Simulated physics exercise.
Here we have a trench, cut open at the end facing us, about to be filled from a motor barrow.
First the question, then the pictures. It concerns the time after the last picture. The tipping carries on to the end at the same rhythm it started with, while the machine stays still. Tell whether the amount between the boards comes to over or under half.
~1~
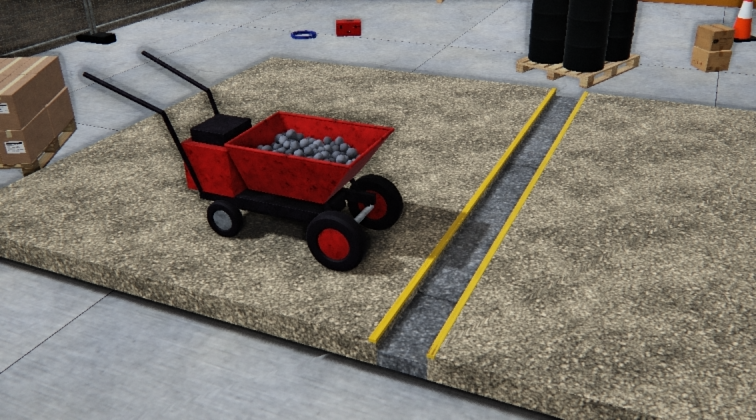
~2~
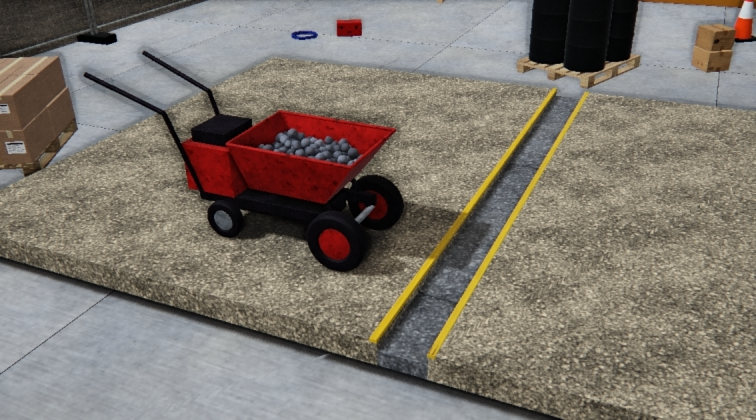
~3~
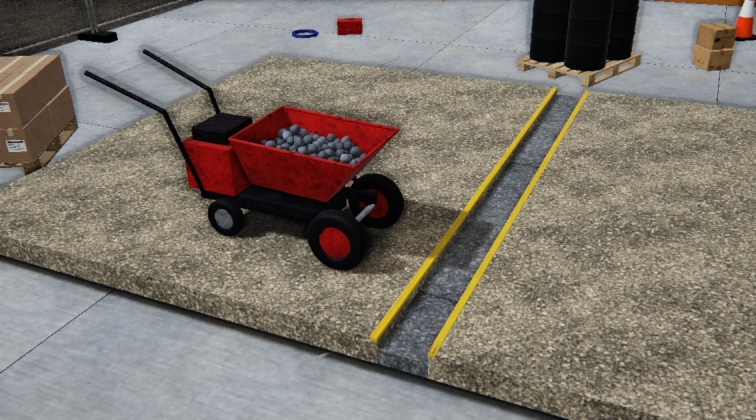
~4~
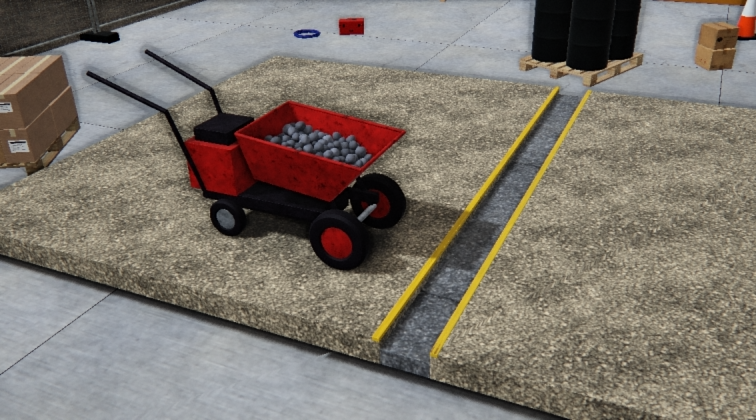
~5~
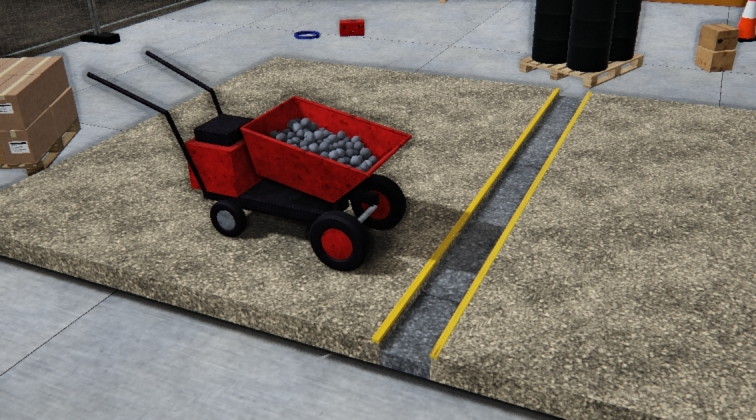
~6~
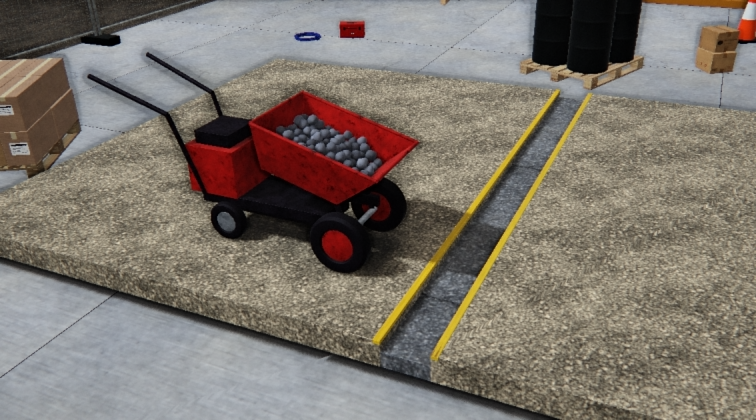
Exceeds half.
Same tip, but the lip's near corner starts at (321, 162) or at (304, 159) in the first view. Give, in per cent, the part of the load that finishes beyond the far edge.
Roughly 10 per cent, then roughly 0 per cent.
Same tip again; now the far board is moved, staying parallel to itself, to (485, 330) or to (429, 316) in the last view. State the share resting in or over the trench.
In order: Some 90 per cent, then some 30 per cent.
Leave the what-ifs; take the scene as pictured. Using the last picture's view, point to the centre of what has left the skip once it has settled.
Centre at rest: Close to (466, 268).
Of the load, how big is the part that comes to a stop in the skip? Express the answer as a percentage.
0 per cent or so.
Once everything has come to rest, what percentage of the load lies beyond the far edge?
It works out to close to 30 per cent.
Shortly afterwards, skip tipped steeply; the whole lot in the skip.
Next, skip tipped right over; near two thirds in the skip; near a quarter in or heaped over the trench; a little beyond it; a little falling.
Some moments later, skip tipped right over; a little in the skip; near two thirds in or heaped over the trench; near a quarter beyond it.
In the end, skip tipped right over; only a few in the skip; only a few short of the trench; near two thirds in or heaped over the trench; near a quarter beyond it.
